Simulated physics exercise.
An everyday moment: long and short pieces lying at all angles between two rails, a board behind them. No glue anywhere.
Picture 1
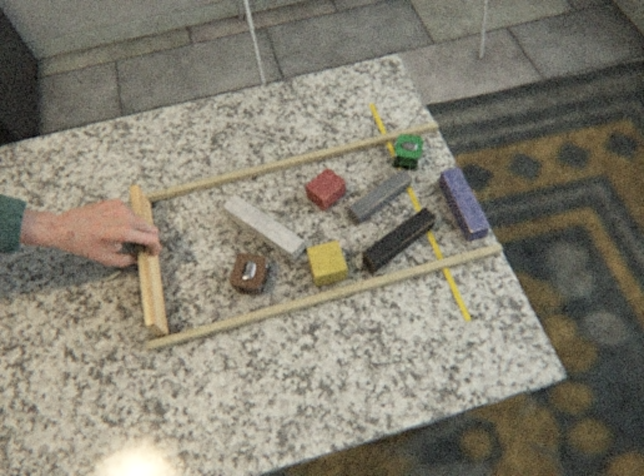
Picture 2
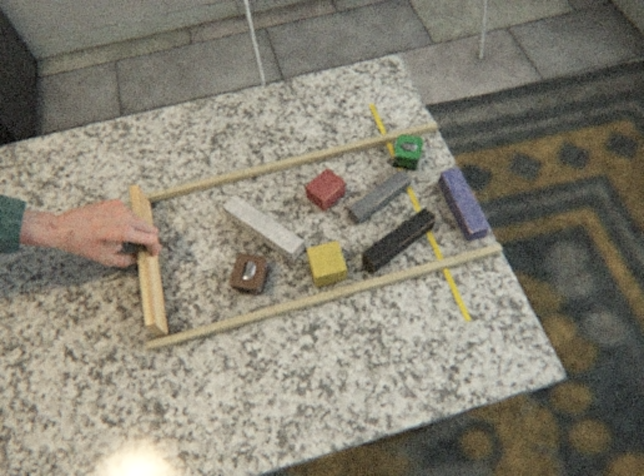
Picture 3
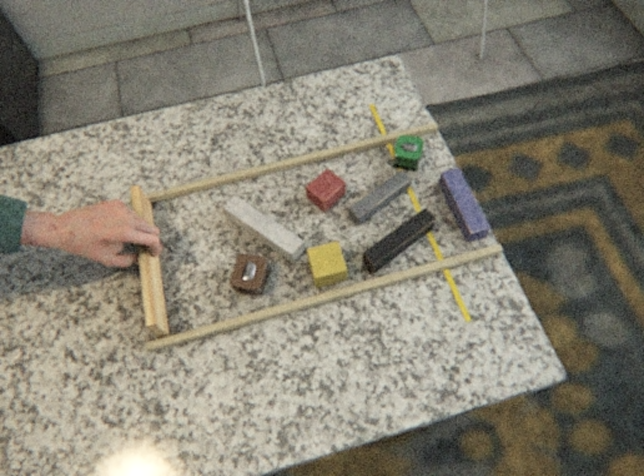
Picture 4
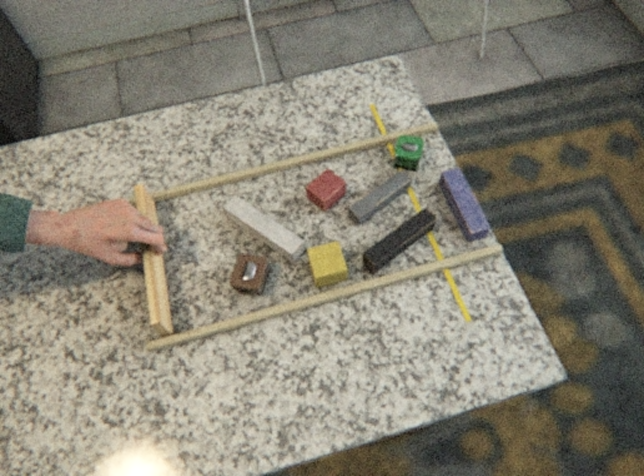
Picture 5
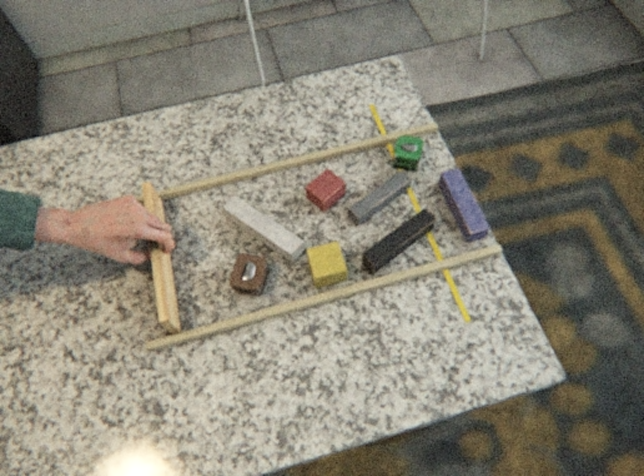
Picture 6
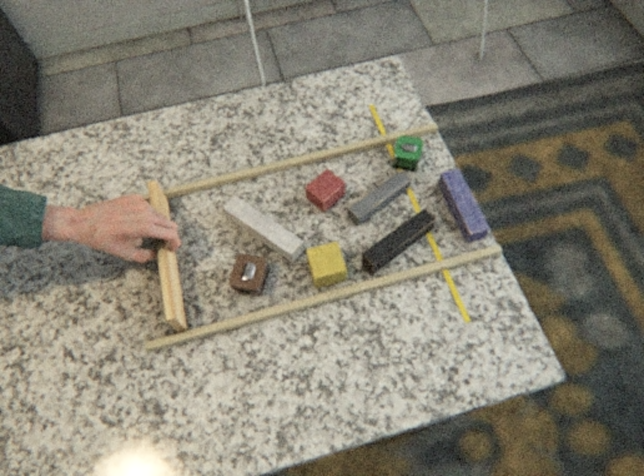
The clip opens on a speckled countertop where blocks and bars of several colours lie at various angles between two wooden rails, with a hand holding a board at the left. The board stays still at first, then the hand slides it slightly right, while the pieces remain unmoved.
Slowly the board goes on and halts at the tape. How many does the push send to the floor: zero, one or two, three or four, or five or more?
Outcome: The number that fall off is three or four.
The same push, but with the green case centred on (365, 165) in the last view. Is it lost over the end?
It tumbles off.
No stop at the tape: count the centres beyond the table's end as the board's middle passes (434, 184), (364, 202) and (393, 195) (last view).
In that order 6, 1 and 1.
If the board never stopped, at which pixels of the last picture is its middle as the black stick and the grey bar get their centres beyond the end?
Near (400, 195) and (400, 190).
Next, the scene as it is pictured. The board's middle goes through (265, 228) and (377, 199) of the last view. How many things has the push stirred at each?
2 and 8.
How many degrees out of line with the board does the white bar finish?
Near 20 degrees.
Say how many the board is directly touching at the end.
2 of them.
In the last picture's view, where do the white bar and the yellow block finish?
First (433, 181), then (477, 230).
Soon after, none off yet; blue bar at rest near (462, 205); green case at rest near (408, 154); black stick at rest near (399, 241).
Then, none off yet; blue bar at rest near (463, 205); green case at rest near (408, 154); black stick moved a little near (425, 234).
Further on, one off so far; blue bar falling near (467, 267); green case moved about its own width near (424, 143); black stick moved about its own width near (464, 214).
At rest, the number that fall off is three or four; fallen, grey bar, black stick, green case and blue bar.
